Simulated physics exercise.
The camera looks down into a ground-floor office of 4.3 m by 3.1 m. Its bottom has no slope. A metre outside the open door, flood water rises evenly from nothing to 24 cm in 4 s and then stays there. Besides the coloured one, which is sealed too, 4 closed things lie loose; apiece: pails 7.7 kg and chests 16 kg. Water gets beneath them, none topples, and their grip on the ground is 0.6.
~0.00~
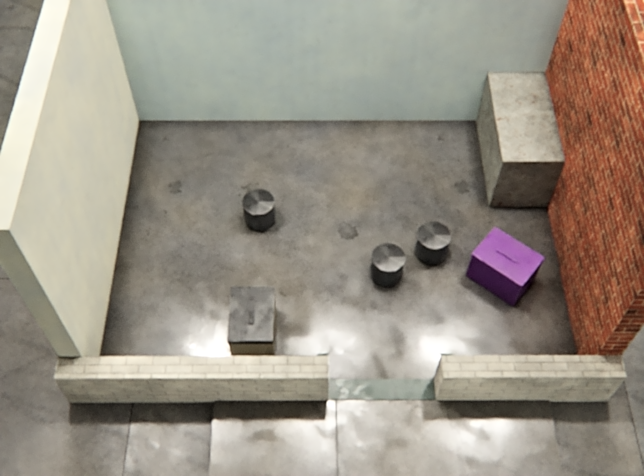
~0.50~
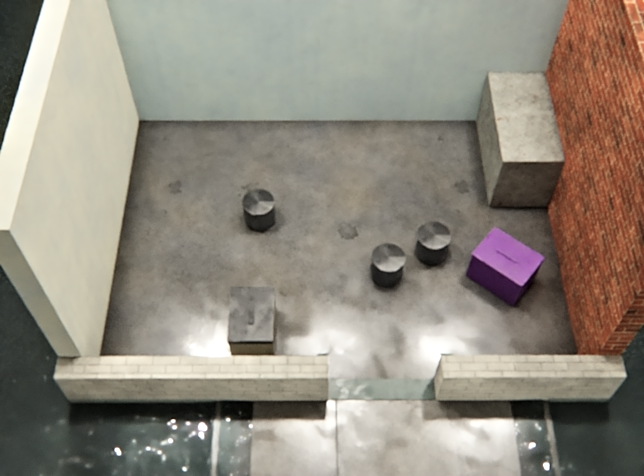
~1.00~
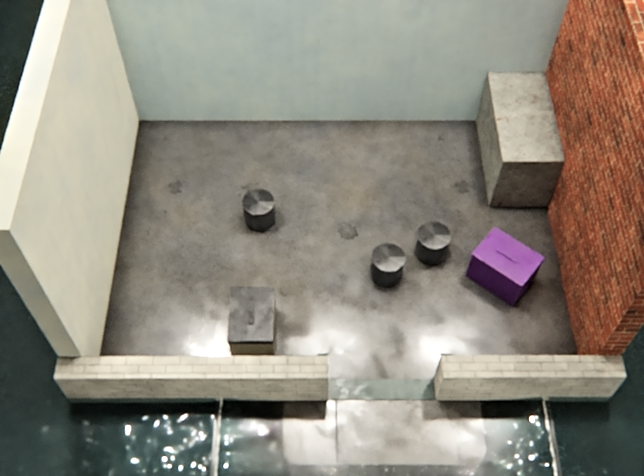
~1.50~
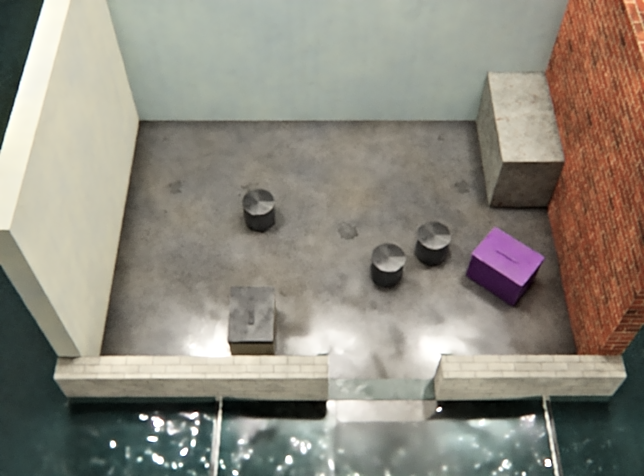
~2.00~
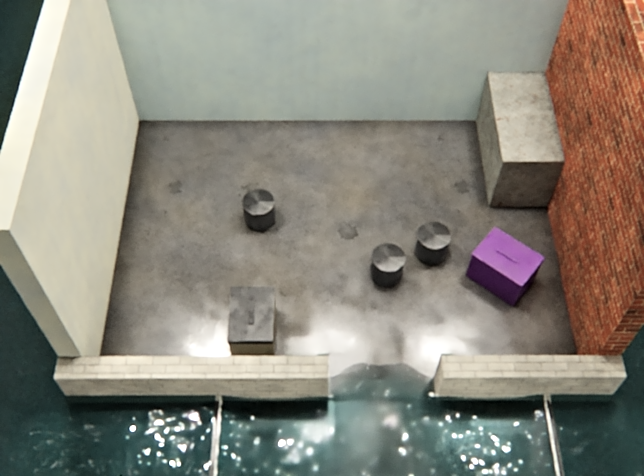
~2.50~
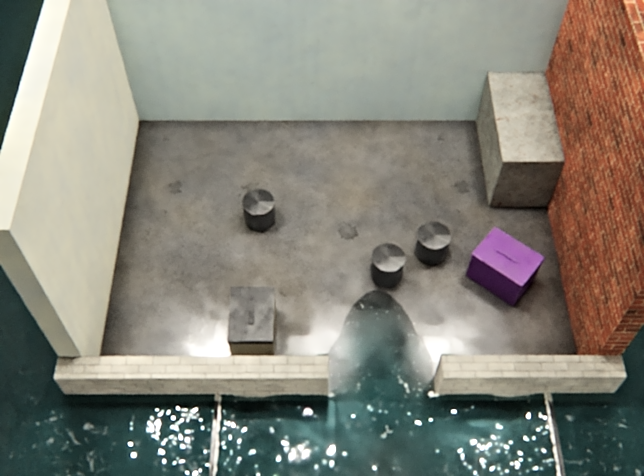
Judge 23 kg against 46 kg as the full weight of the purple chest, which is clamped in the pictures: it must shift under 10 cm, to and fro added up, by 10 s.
I expect that the lower weight is enough.
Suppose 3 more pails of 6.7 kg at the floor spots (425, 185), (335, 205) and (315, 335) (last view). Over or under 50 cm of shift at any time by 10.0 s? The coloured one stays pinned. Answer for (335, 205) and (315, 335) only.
In that order: More, short of it.
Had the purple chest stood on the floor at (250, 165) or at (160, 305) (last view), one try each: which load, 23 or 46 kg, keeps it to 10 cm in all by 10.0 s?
In that order: Only the larger holds; either load holds.
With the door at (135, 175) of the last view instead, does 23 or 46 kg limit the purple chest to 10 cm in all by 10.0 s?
Then only the larger load is enough.
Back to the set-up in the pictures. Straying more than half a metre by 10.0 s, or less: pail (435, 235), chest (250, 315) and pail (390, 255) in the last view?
In turn: More, short of it, past it.
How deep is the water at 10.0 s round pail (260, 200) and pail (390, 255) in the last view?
Roughly 9 and 14 cm.
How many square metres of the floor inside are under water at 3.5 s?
Roughly 3.0 m2.
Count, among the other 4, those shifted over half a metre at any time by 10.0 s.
2 of them.
After 3.5 s the purple chest would be 0 cm from its start with 23 kg and 0 cm from its start with 46 kg; 1 cm of water round it then.
After 4.5 s the purple chest would be 0 cm from its start with 23 kg and 0 cm from its start with 46 kg; 4 cm of water round it then.
After 7.0 s the purple chest would be 0 cm from its start with 23 kg and 0 cm from its start with 46 kg; 5 cm of water round it then.
After 10.0 s the purple chest would be 0 cm from its start with 23 kg and 0 cm from its start with 46 kg; 7 cm of water round it then.
